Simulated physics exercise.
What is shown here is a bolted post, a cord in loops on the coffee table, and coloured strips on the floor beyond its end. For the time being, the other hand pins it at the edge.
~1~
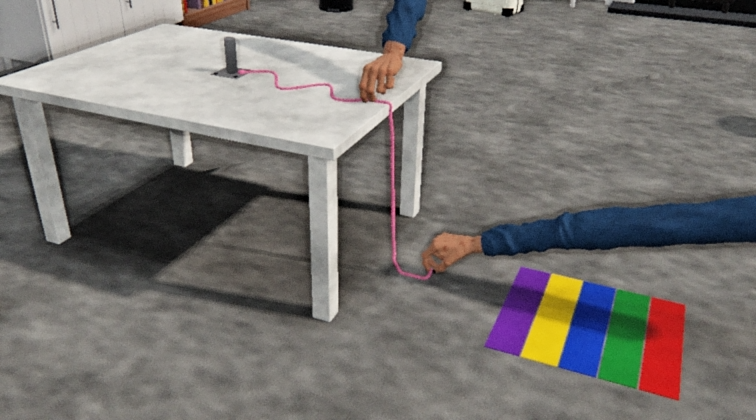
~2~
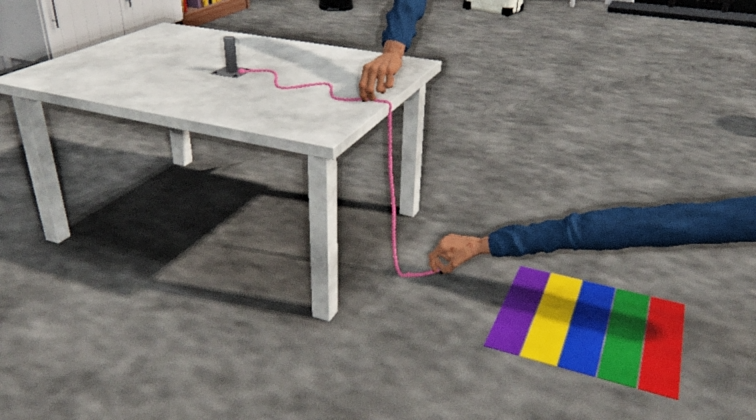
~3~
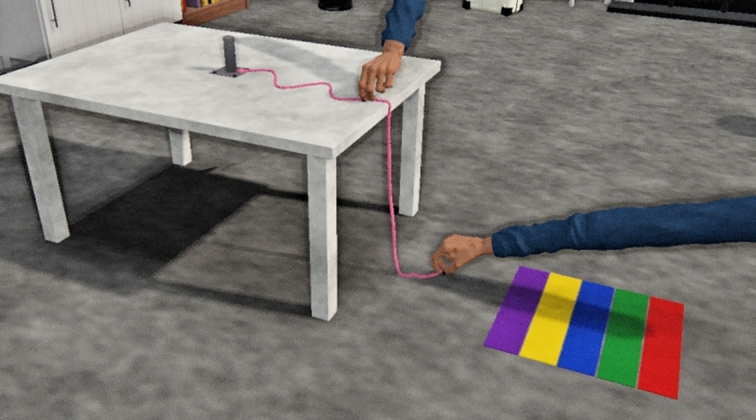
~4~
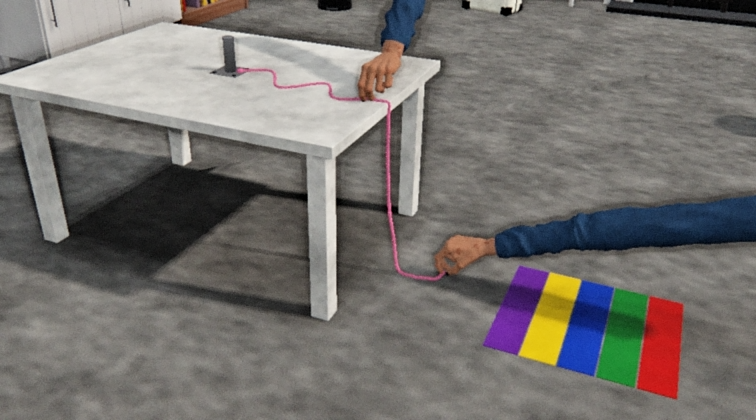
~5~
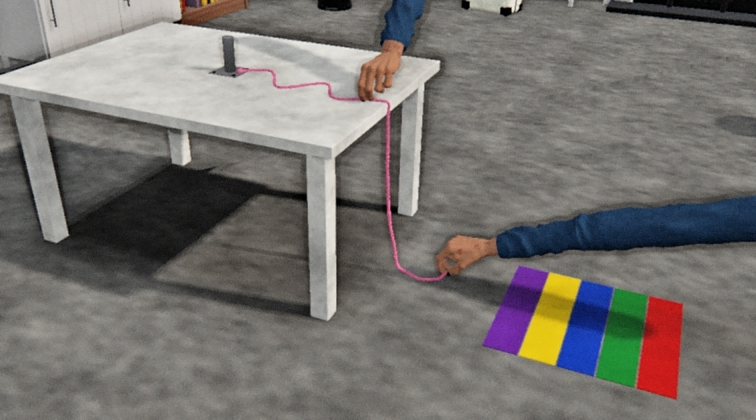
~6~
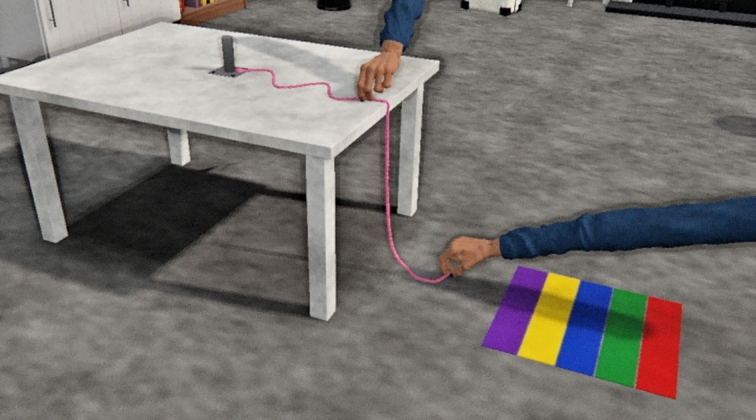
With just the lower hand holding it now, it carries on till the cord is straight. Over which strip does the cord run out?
Over the green strip.
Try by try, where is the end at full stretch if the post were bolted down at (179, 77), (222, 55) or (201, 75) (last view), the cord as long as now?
It works out at around (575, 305), (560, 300) and (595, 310) for the three tries.
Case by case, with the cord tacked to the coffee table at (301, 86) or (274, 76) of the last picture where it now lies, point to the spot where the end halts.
Roughly (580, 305) and (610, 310).
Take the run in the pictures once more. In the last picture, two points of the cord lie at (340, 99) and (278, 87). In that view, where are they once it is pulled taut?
First one: (399, 116); second one: (311, 87).
A little later, end near (567, 302); over yellow.
Next, end near (604, 311); over blue.
When it is tight, end near (625, 316); over green. The end stops over the green strip.
